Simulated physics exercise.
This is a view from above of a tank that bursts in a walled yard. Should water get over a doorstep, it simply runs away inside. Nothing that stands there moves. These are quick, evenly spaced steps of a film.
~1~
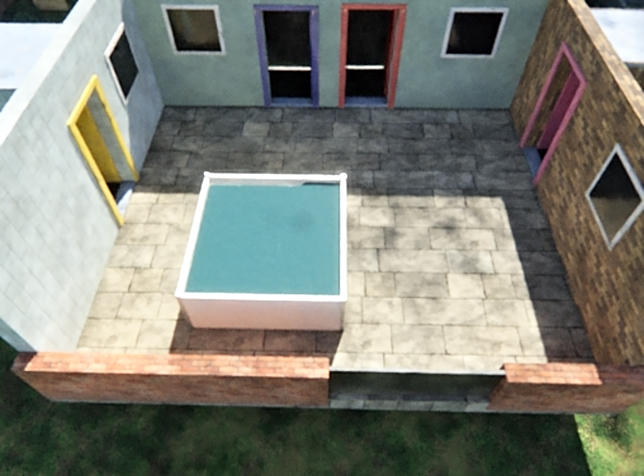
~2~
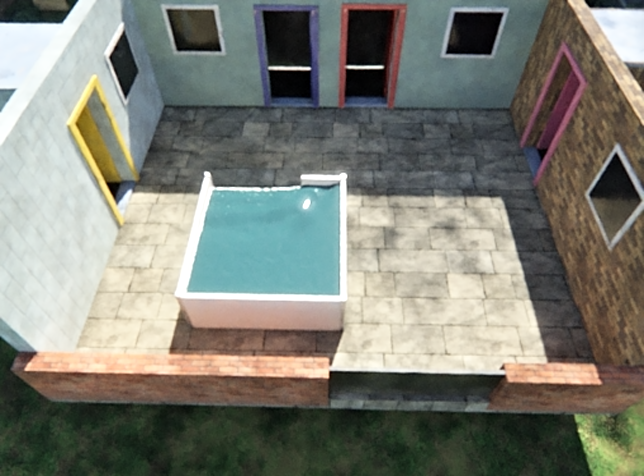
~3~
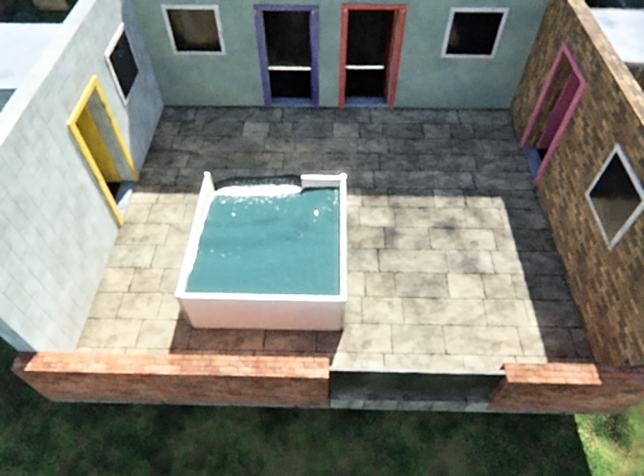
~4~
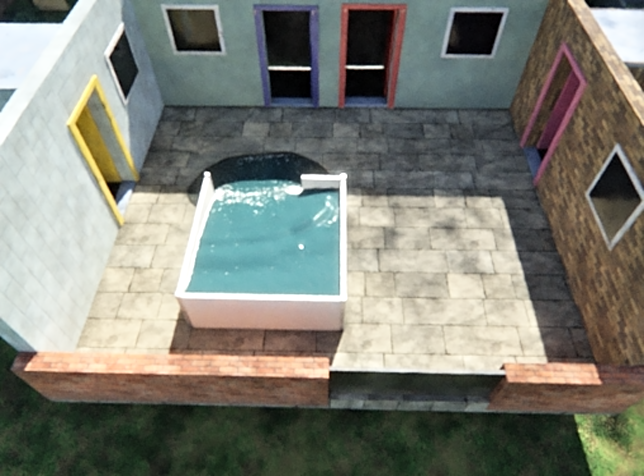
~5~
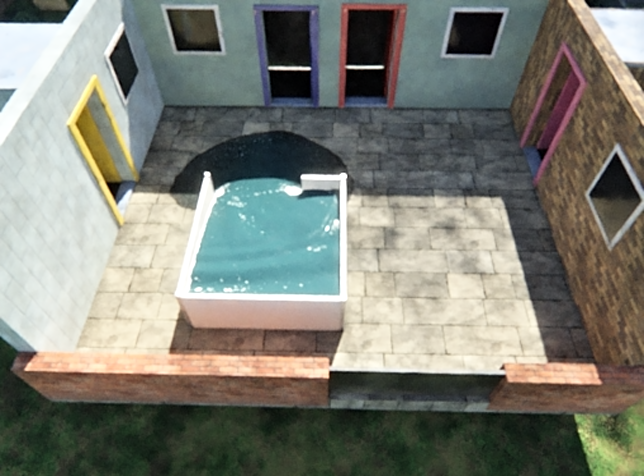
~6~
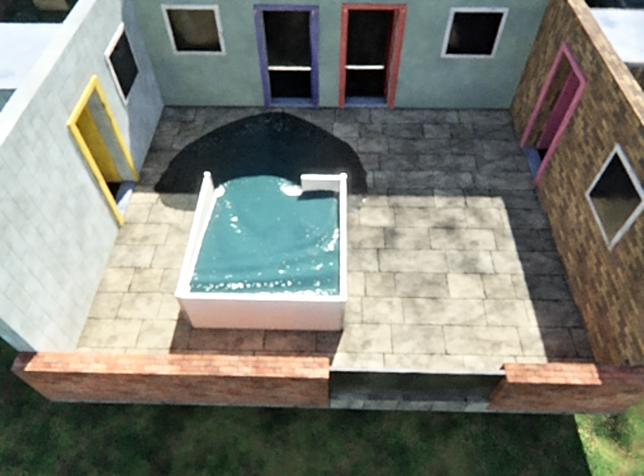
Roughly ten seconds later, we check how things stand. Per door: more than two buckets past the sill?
Blue door over, red door over, pink door over, yellow door over.
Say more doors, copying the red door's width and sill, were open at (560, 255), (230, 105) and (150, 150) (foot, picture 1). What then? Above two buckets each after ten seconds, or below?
Result, in listed order - doesn't reach the limit, gets past the limit, gets past the limit.
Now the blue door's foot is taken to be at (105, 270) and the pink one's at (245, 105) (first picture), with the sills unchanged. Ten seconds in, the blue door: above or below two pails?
Result - blue door remains within the limit.
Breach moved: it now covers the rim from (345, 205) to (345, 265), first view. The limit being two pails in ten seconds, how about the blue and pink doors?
Lab note: Blue door below the mark, pink door above the mark.
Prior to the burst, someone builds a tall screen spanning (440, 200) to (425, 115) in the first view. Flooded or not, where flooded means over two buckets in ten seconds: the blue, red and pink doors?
Blue overshoots; red overshoots; pink undershoots.
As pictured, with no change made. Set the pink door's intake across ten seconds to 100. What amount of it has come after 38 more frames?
Around 20 %.
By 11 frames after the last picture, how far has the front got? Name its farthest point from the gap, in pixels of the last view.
Somewhere about (450, 112).
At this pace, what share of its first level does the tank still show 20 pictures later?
I'd put it close to 34 in a hundred.
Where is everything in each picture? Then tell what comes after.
The first picture shows still water in the tank at (269, 234).
In the second picture, water pours out on the tank's far side and has run to a hidden place.
In the third picture, water pours out on the tank's far side and has run to a hidden place.
In the fourth picture, water pours out on the tank's far side and has run to (292, 156).
In the fifth picture, the front is at (287, 135), out from the gap on the tank's far side.
In the sixth picture, the front is at (284, 115), out from the gap on the tank's far side.
A moment on, water covers 30 % of the floor; the blue door over two buckets in, the red door wet at the sill, nothing in, the pink door not reached, the yellow door wet at the sill, nothing in.
Next, water covers 30 % of the floor; the blue door far over two buckets in, the red door under two buckets in, the pink door not reached, the yellow door wet at the sill, nothing in.
Then, water covers 40 % of the floor; the blue door far over two buckets in, the red door over two buckets in, the pink door not reached, the yellow door under two buckets in.
Later, water covers 75 % of the floor; the blue door far over two buckets in, the red door over two buckets in, the pink door under two buckets in, the yellow door over two buckets in.
In the end, water covers 95 % of the floor; the blue door far over two buckets in, the red door over two buckets in, the pink door over two buckets in, the yellow door over two buckets in.
